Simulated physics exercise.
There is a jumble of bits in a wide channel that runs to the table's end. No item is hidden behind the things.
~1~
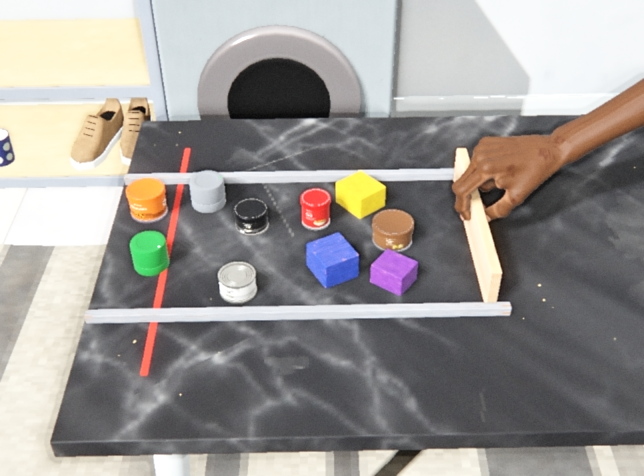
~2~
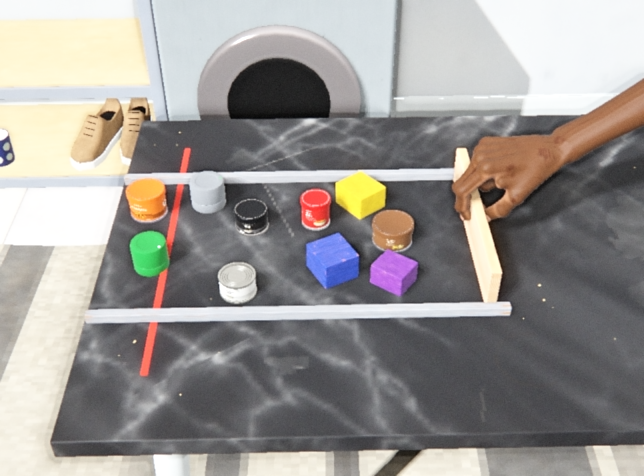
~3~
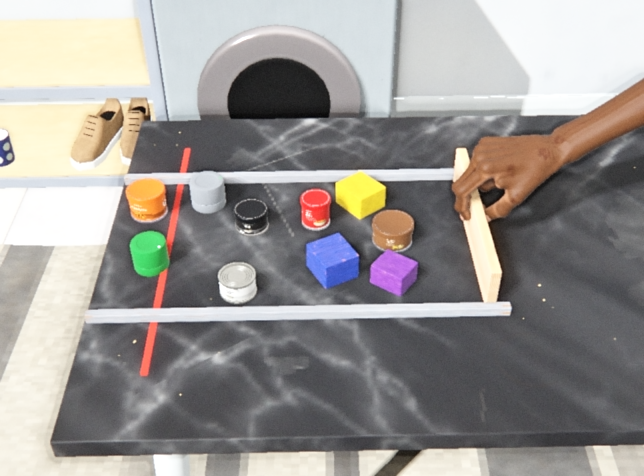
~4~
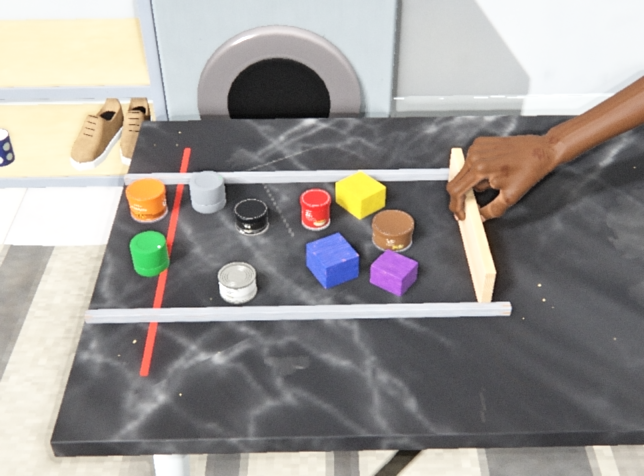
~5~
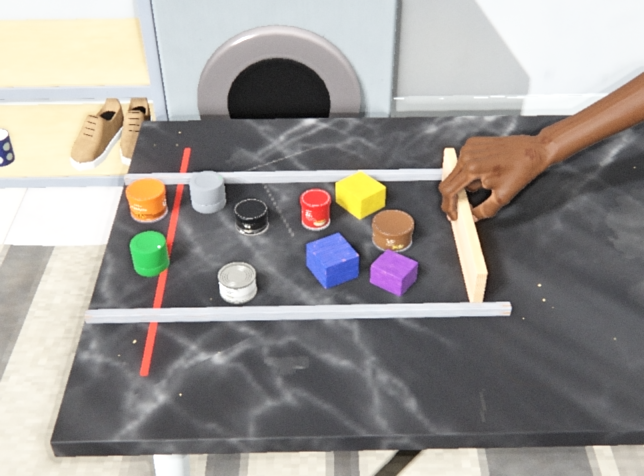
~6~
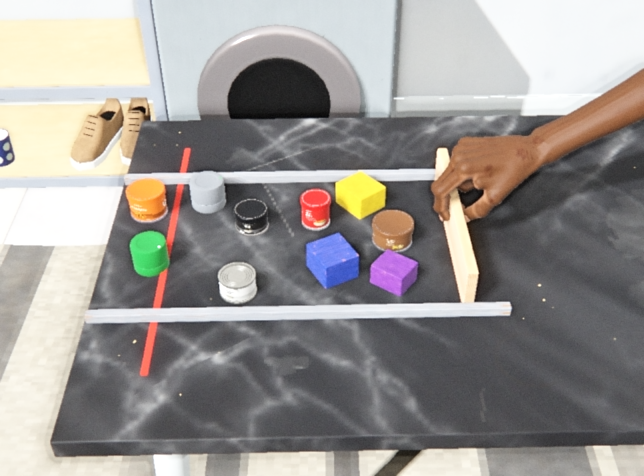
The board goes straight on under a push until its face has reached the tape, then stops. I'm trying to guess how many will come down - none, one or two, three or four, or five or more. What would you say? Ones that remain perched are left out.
Honestly, the push sends one or two of them over the end.
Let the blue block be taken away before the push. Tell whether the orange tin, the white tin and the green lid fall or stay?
The orange tin ends up below - the white tin remains - the green lid remains.
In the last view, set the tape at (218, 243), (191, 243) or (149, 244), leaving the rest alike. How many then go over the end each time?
In order: 0, 0 and 5.
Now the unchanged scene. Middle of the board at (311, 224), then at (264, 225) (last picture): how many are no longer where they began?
The first count is 5, and then it's 7.
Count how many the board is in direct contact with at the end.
It touches 4.
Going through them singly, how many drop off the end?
That makes a total of 1.
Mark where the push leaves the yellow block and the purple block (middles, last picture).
You'll see the yellow block at (160, 191), with the purple block at (138, 294).
Soon after, none off yet; orange tin at rest near (147, 201); green lid at rest near (150, 254); grey lid at rest near (208, 192).
At rest, the number that fall off is one or two; fallen, orange tin.
